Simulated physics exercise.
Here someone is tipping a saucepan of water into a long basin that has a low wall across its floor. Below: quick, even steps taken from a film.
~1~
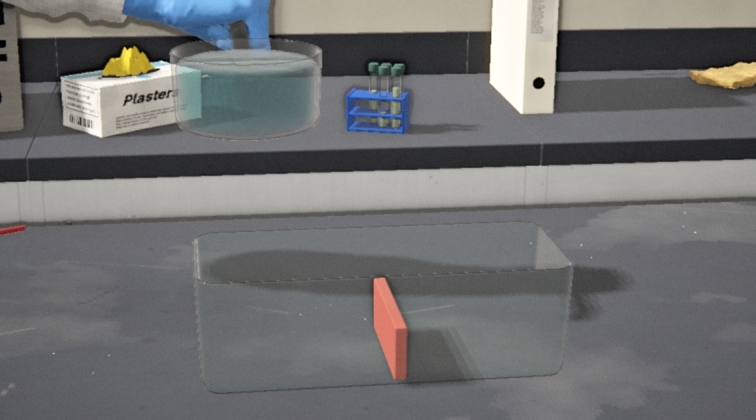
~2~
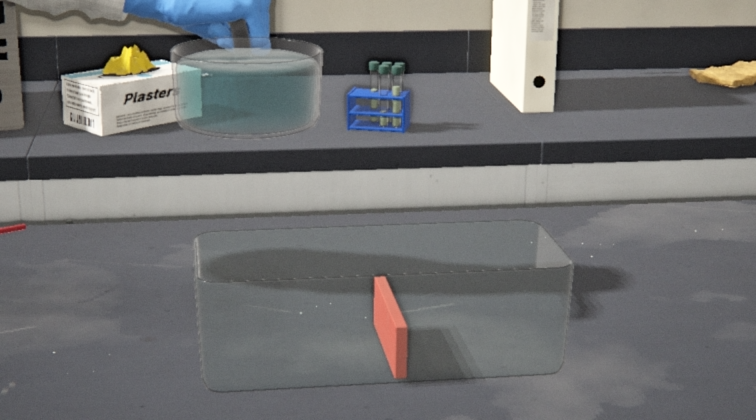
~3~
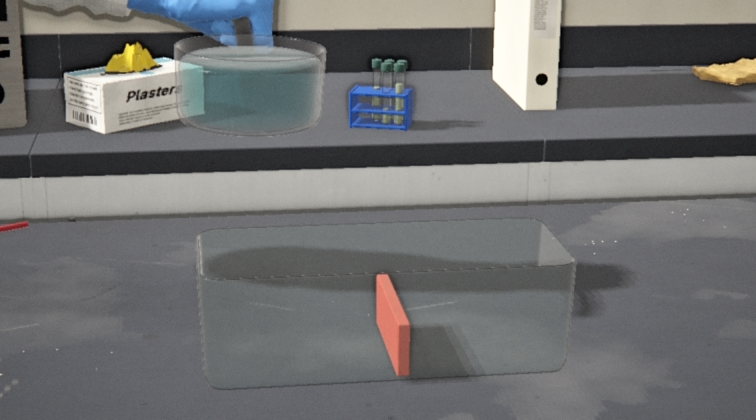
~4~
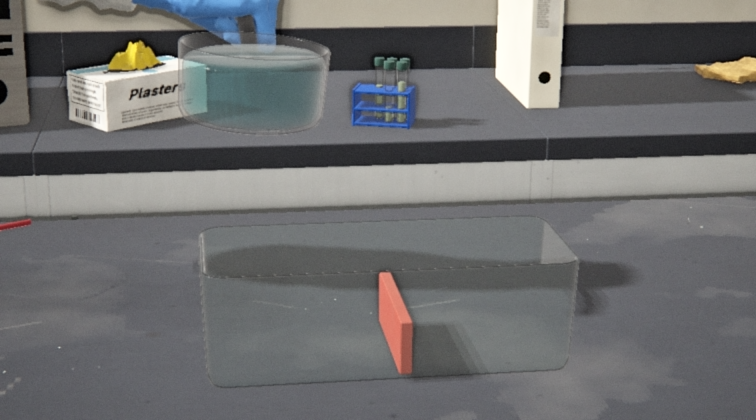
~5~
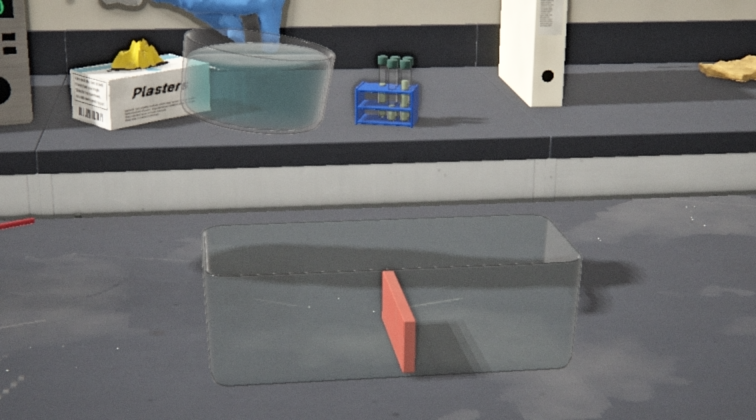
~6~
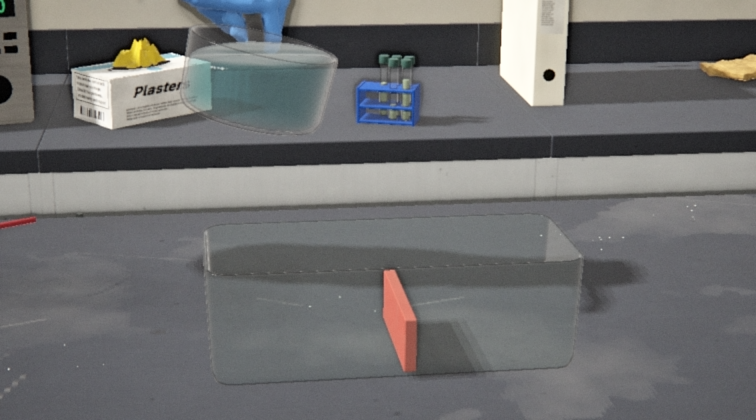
A lab-like room with a dark worktop and a raised grey shelf behind it is seen from the front, slightly above. A clear long basin with a low red wall across its floor sits in front, beneath a round transparent vessel of bluish water, a plaster box, a blue tube rack and a white binder. A blue-gloved hand gradually tilts the vessel rightward, while the view shifts slightly.
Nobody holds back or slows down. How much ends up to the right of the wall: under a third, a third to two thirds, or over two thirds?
A third to two thirds.
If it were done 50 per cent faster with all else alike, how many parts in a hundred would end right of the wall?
It comes to near 50 per cent.
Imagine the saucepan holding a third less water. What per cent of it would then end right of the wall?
My estimate is about 30 percent.
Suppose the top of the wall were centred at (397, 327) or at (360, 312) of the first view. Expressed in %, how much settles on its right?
You'd get roughly 50 per cent the first time and roughly 75 per cent the second.
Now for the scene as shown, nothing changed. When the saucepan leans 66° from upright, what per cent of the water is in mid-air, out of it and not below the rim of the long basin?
Some 35 per cent, I'd say.
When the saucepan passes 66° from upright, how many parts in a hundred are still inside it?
Roughly 50 percent.
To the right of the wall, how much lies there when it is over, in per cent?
I'd say close to 55 per cent.
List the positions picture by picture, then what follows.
The first frame shows tilt 0°; pouring edge (320, 52); surface from (175, 63) to (316, 61); the long basin's rim runs from (195, 260) to (556, 245); the wall's top is at (390, 304).
The second frame shows tilt 1°; pouring edge (321, 52); surface from (175, 61) to (318, 60).
The third frame shows tilt 2°; pouring edge (324, 51); surface from (179, 59) to (320, 58).
The fourth frame shows tilt 5°; pouring edge (328, 53); surface from (182, 57) to (324, 57).
The fifth frame shows tilt 8°; pouring edge (333, 56); surface from (187, 55) to (329, 55).
The sixth frame shows tilt 13°; pouring edge (336, 61); surface from (189, 56) to (333, 55).
A moment on, the saucepan is tipped part way and 49 per cent is still to pour, 5 is left of the wall and 12 right of it.
Next, the saucepan is tipped right over and 8 per cent is still to pour, 26 is left of the wall and 56 right of it.
Then the saucepan is tipped right over and 0 per cent is still to pour, 42 is left of the wall and 57 right of it.
Later the saucepan is tipped right over and 0 per cent is still to pour, 42 is left of the wall and 57 right of it.
Finally, 42 per cent lies left of the wall, 57 right of it and 1 outside.
